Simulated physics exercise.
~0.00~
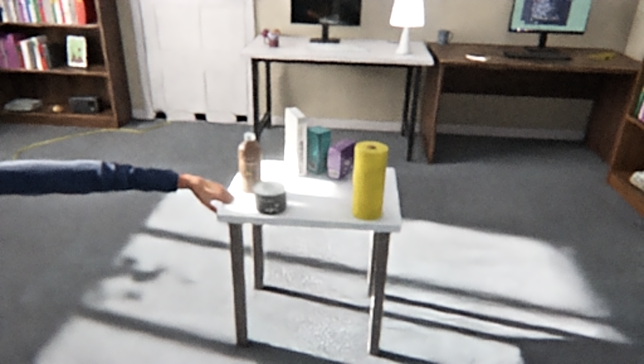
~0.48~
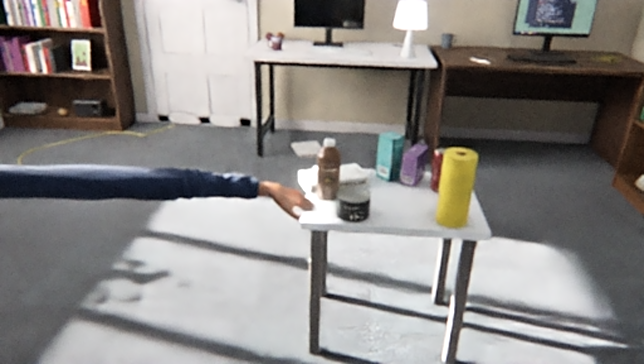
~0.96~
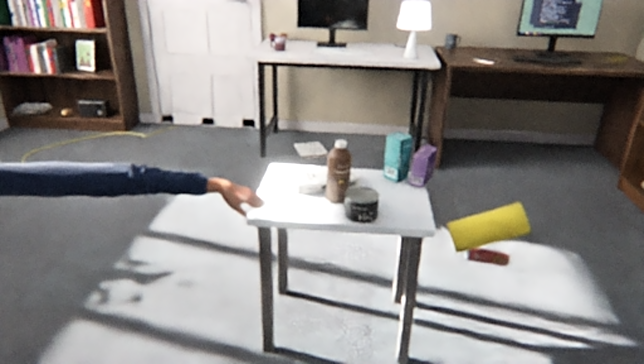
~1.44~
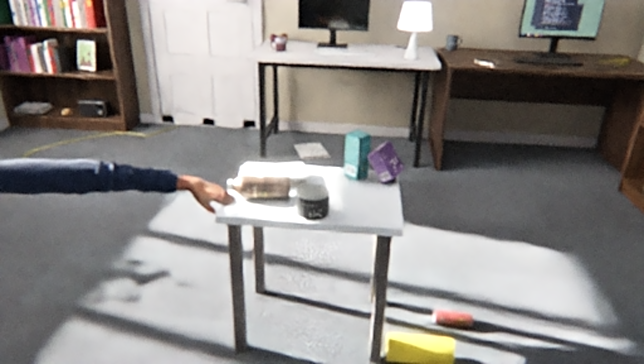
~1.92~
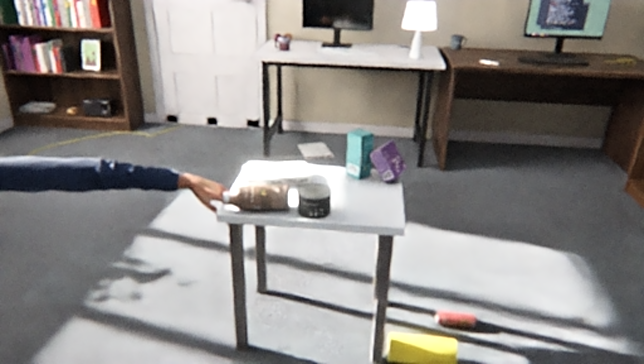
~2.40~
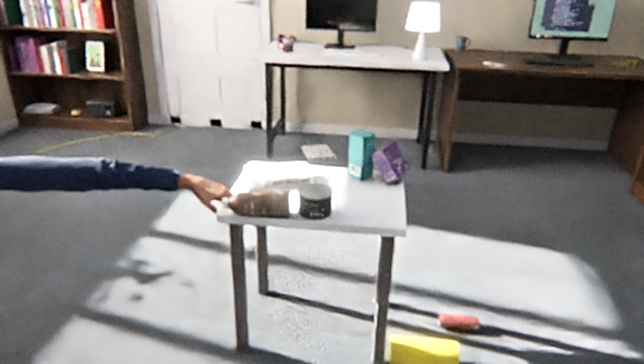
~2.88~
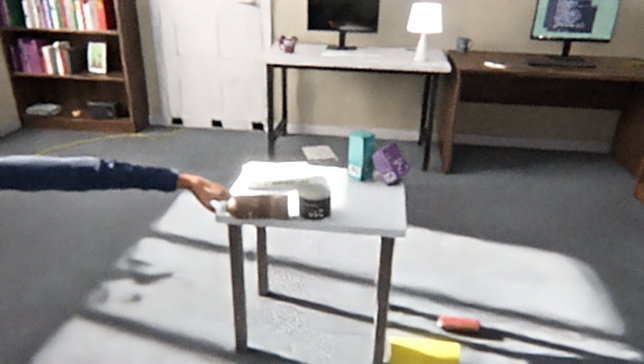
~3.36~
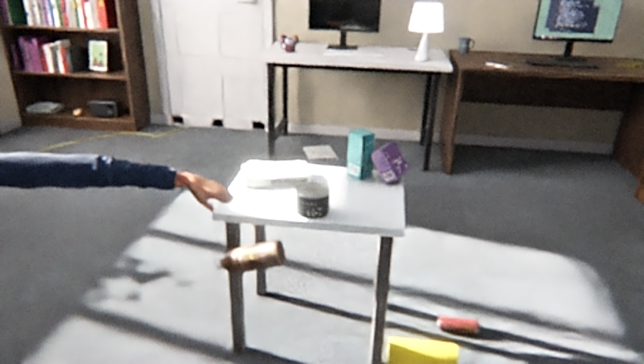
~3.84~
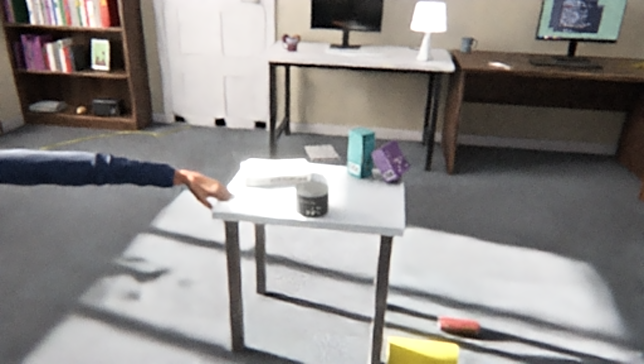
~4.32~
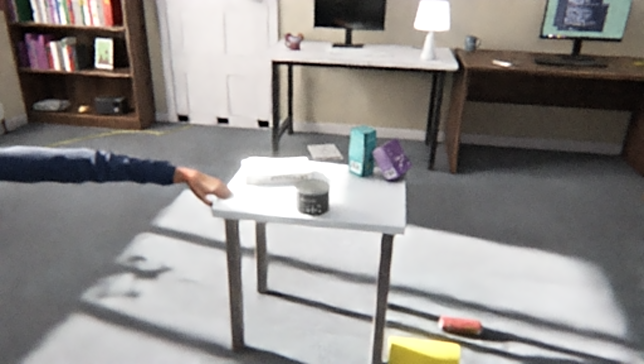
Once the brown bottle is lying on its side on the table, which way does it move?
It moves down, rolling toward the near edge of the table and dropping off it toward the floor.
